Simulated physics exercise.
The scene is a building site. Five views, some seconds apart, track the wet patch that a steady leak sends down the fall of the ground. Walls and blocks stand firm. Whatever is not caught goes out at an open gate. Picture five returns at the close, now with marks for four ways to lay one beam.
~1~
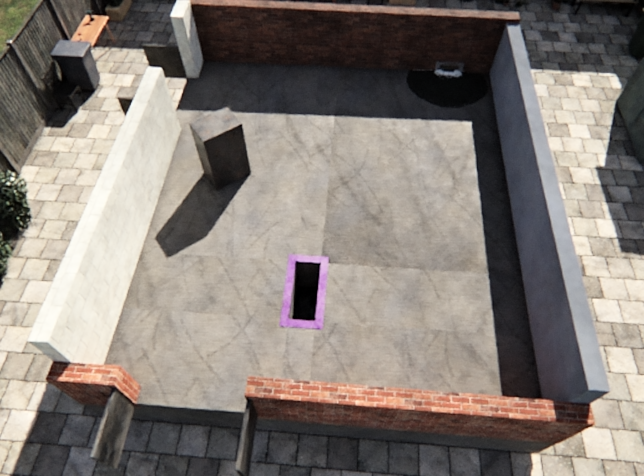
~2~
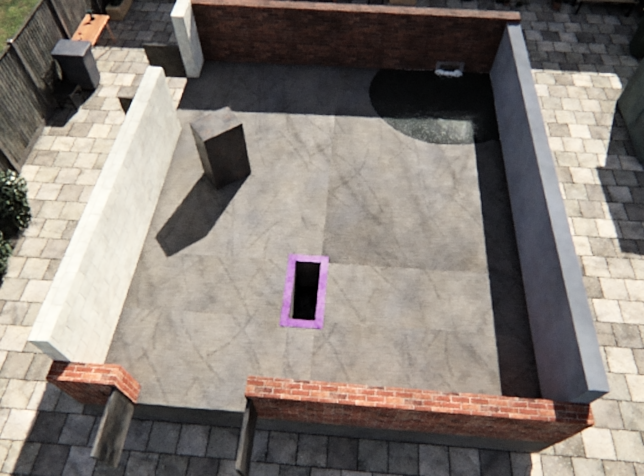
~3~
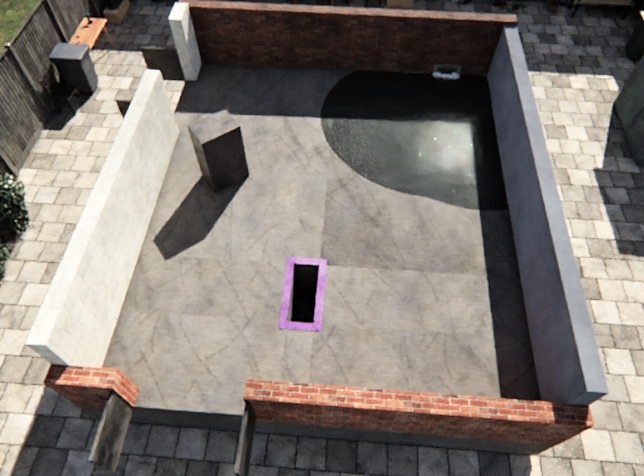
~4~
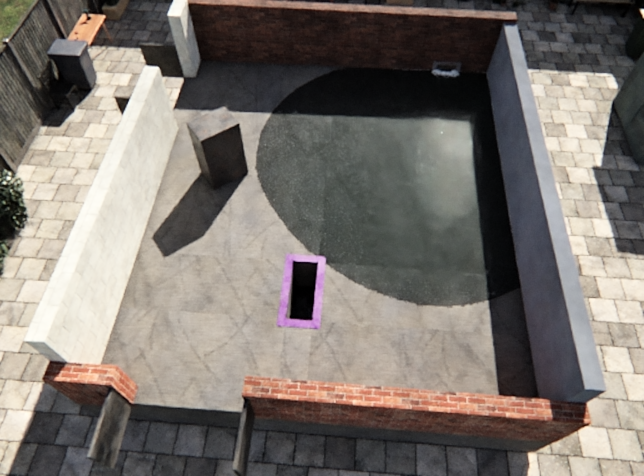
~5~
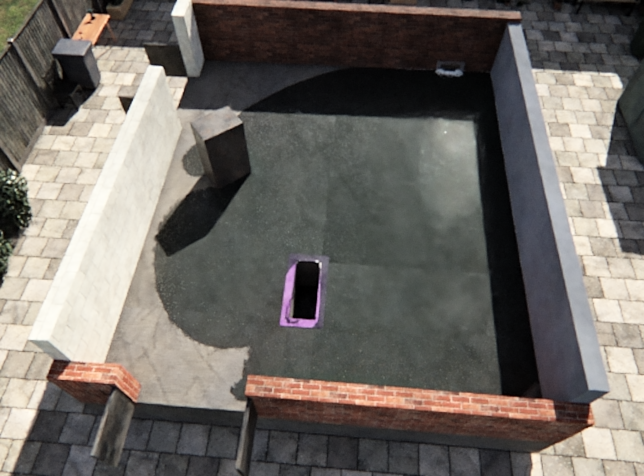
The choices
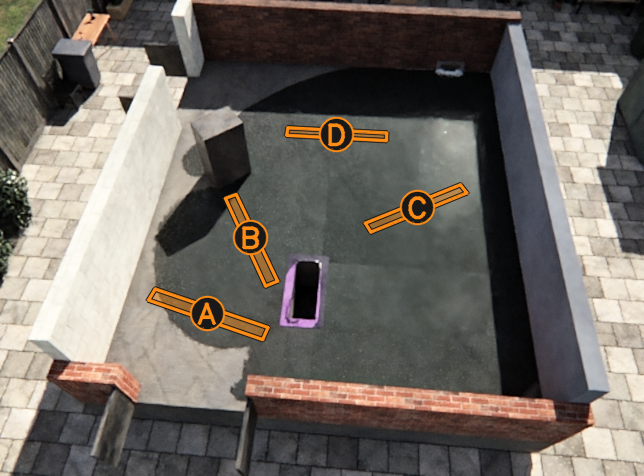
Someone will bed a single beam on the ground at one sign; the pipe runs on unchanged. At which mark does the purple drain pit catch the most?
The answer is position B.
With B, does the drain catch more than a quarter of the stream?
Yes, it does.
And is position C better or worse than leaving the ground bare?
Position C is worse.
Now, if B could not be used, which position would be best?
A.
On the marked copy, A from (151, 294) to (265, 333); B from (230, 196) to (271, 283); C from (368, 227) to (463, 188); D from (287, 131) to (386, 136).
For position A, about 36 % of the stream goes into the purple drain pit, about 64 % out by the gates.
For position B, about 48 % of the stream goes into the purple drain pit, about 52 % out by the gates.
For position C, about 17 % of the stream goes into the purple drain pit, about 83 % out by the gates.
For position D, about 21 % of the stream goes into the purple drain pit, about 78 % out by the gates.
